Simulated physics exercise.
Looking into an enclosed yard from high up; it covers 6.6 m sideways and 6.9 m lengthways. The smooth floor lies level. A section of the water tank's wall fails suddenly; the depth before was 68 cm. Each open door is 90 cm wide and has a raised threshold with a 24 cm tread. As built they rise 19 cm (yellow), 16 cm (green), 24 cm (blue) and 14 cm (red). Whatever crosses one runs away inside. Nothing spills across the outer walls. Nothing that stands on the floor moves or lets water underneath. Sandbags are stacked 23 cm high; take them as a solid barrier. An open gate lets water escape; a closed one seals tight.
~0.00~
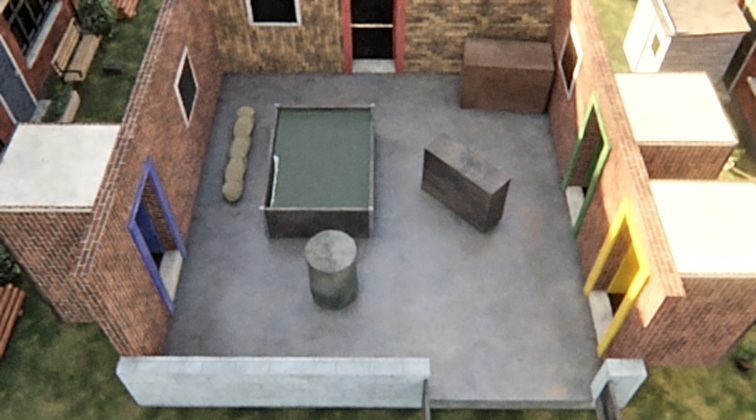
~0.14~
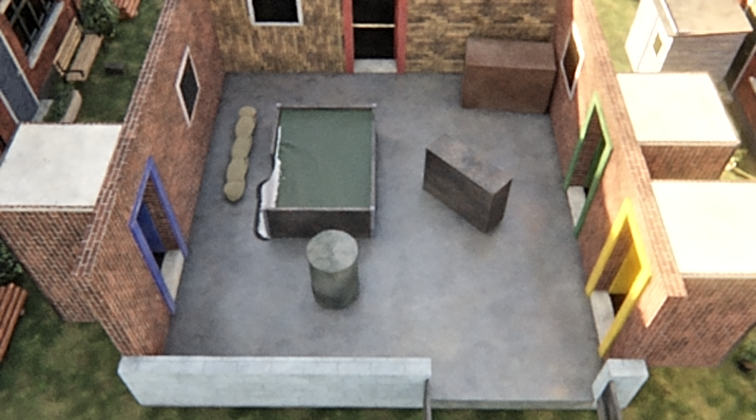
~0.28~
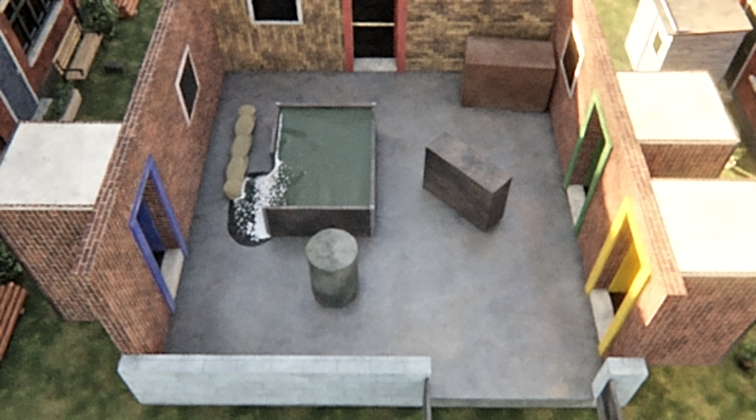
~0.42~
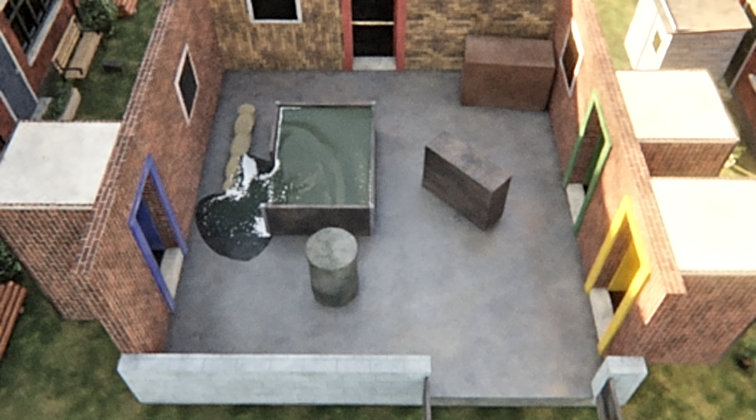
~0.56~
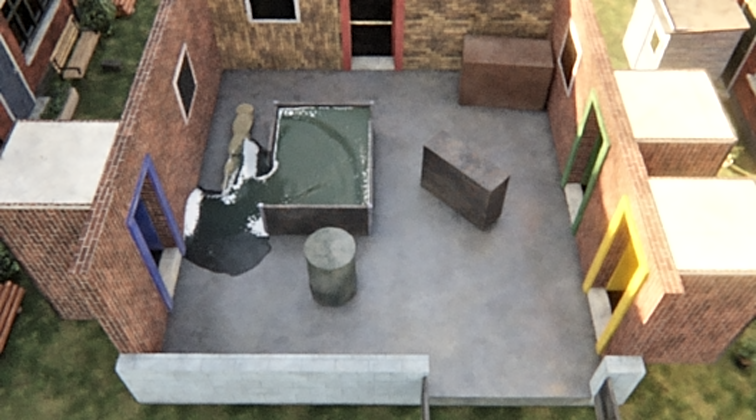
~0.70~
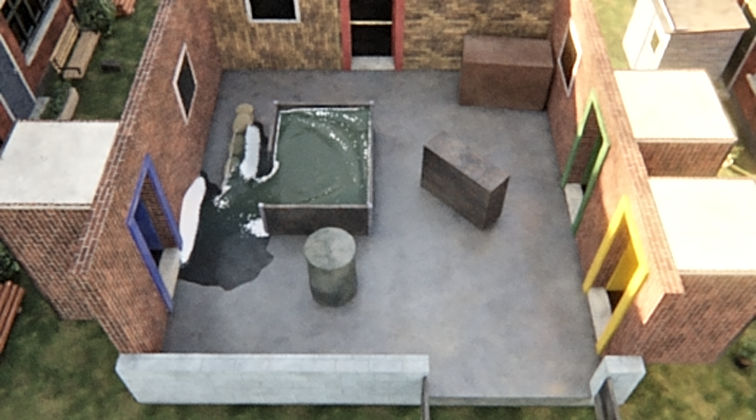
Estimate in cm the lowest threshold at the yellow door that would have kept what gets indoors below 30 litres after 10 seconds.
Close to 9 cm is just enough.
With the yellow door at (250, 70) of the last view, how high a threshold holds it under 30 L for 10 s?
Roughly 20 cm.
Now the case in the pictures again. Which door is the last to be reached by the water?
The green one.
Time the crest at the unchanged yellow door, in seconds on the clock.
Near 5.5 s.
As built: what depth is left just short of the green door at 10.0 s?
Roughly 9.5 cm deep.
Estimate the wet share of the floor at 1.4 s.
Some 20 per cent of it.
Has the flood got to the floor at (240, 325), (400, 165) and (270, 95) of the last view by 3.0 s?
In turn: Flooded, dry, wet.
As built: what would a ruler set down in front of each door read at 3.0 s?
In cm: Yellow 0, green 0, blue 19, red 2.
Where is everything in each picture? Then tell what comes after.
The water tank at (321, 157) is whole and still, 68 cm deep; the yellow door at (612, 288) is dry, in the first frame.
The front is at (261, 190), 0.3 m from the gap at (274, 200); 0.2 m2 of floor is wet, 68 cm left at the back, in the second frame.
The gap is at (273, 199), the front 0.7 m out at (233, 209); the back of the water tank holds 68 cm, in the third frame.
The front is at (201, 214), 1.3 m from the gap at (273, 199); 1.7 m2 of floor is wet, 67 cm left at the back, in the fourth frame.
The gap is at (271, 199), the front 1.4 m out at (184, 250); the back of the water tank holds 60 cm, in the fifth frame.
Water pours out at (271, 198) and has run 1.6 m, to (179, 272); about 9 cm deep outside, 57 cm at the back; the yellow door at (611, 285), 5.7 m from the gap, is still 5.5 m from the nearest water, in the sixth frame.
After 1.4 s water covers 20 % of the floor, deepest (48 cm) near (201, 222); it has not reached the yellow door.
After 3.0 s water covers 35 % of the floor, deepest (36 cm) near (223, 76); it has not reached the yellow door.
After 10.0 s water covers 95 % of the floor, deepest (13 cm) near (526, 71); 8 cm at the yellow door, 0 litres in over its 19 cm threshold.
At the yellow door as built, the water arrived by 4.2 s and peaked near 15 cm at 5.6 s.
With a threshold of 7.5 cm, 52 litres would have come in within the 10 s; with 10 cm, 18 litres. So under 30 litres takes about 9 cm.
